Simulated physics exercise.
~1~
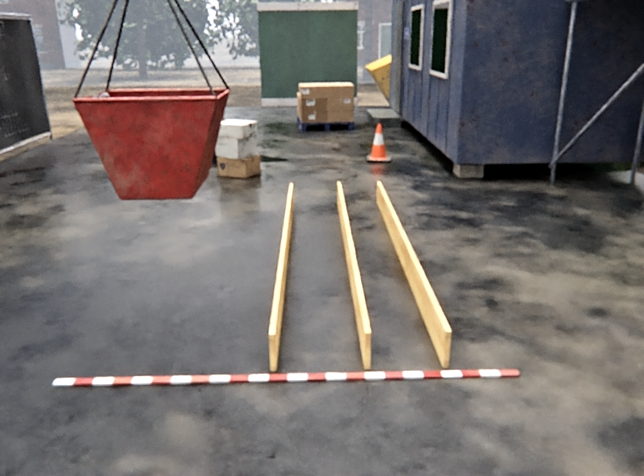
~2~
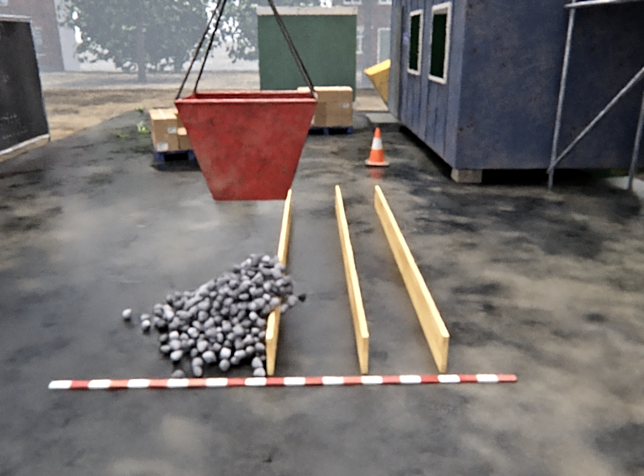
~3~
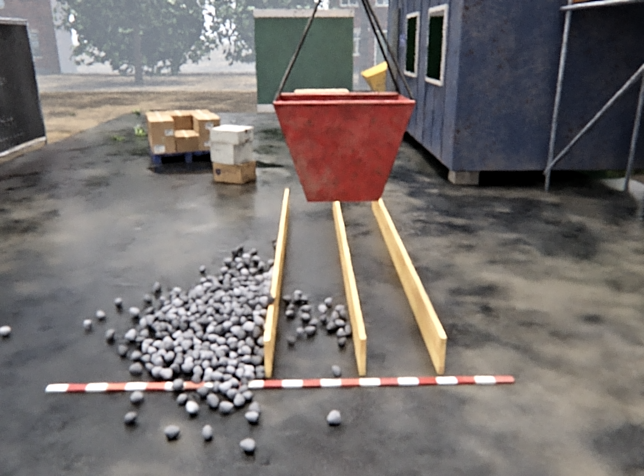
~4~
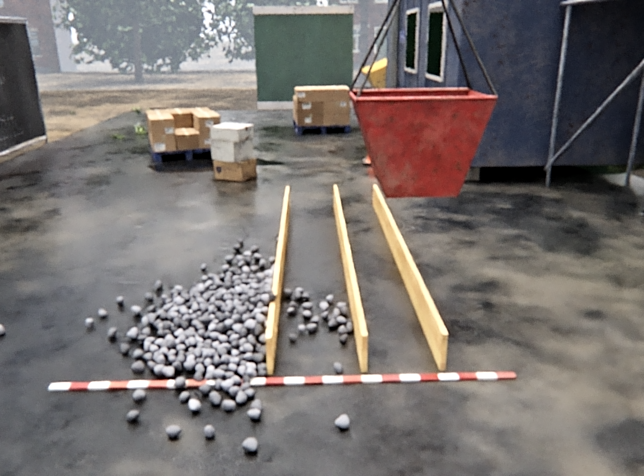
A red crane skip moved to the right over a wet yard and dropped a load of grey cobbles, which spread beside the leftmost plank and across a striped staff, with a few ending up in the left bay and the right bay empty.
